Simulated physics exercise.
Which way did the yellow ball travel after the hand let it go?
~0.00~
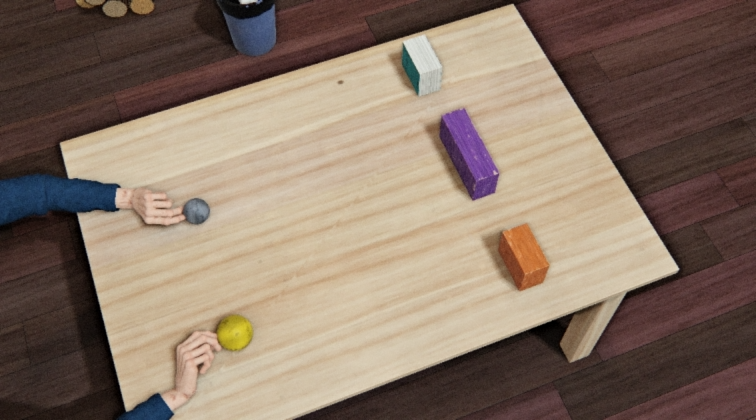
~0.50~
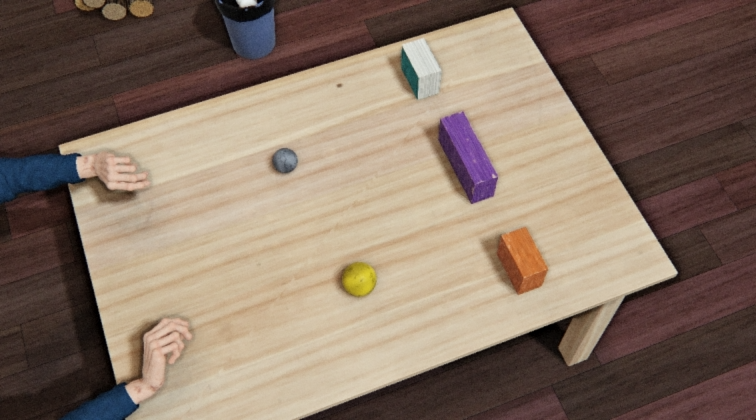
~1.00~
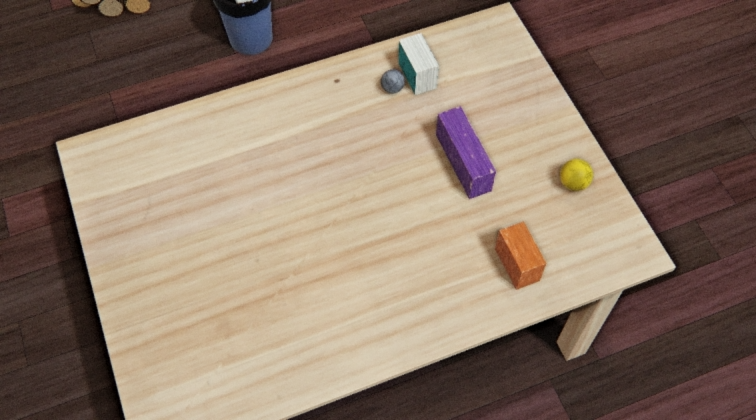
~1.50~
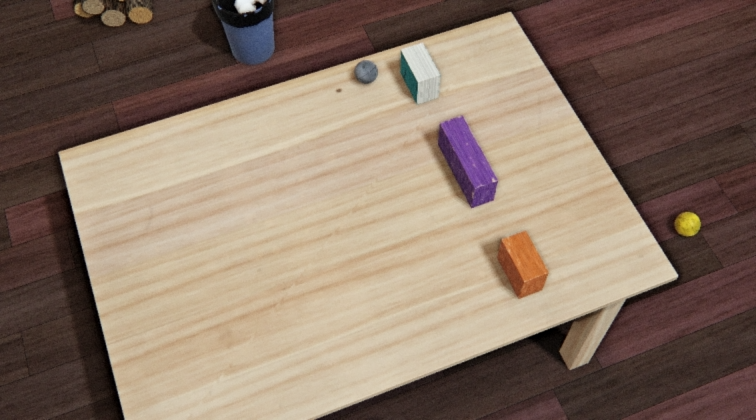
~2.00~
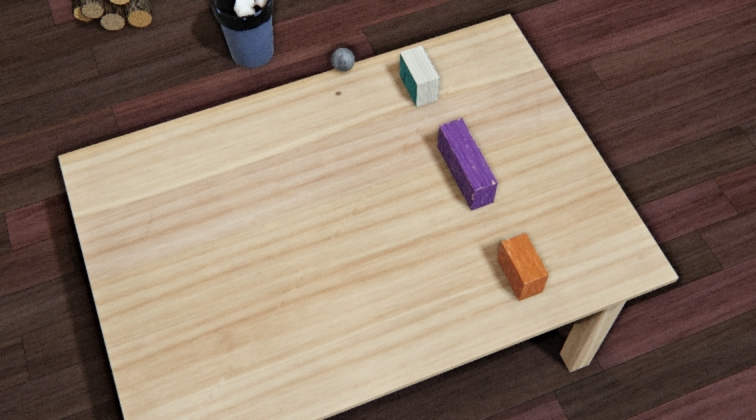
It rolled to the right, going between the purple and orange blocks and on past the edge of the table.
A yellow ball and a grey ball rolled from two hands across a wooden table; the yellow one passed between the purple and orange blocks and off the table, while the grey one was stopped by the turquoise book and rolled back toward the far edge.
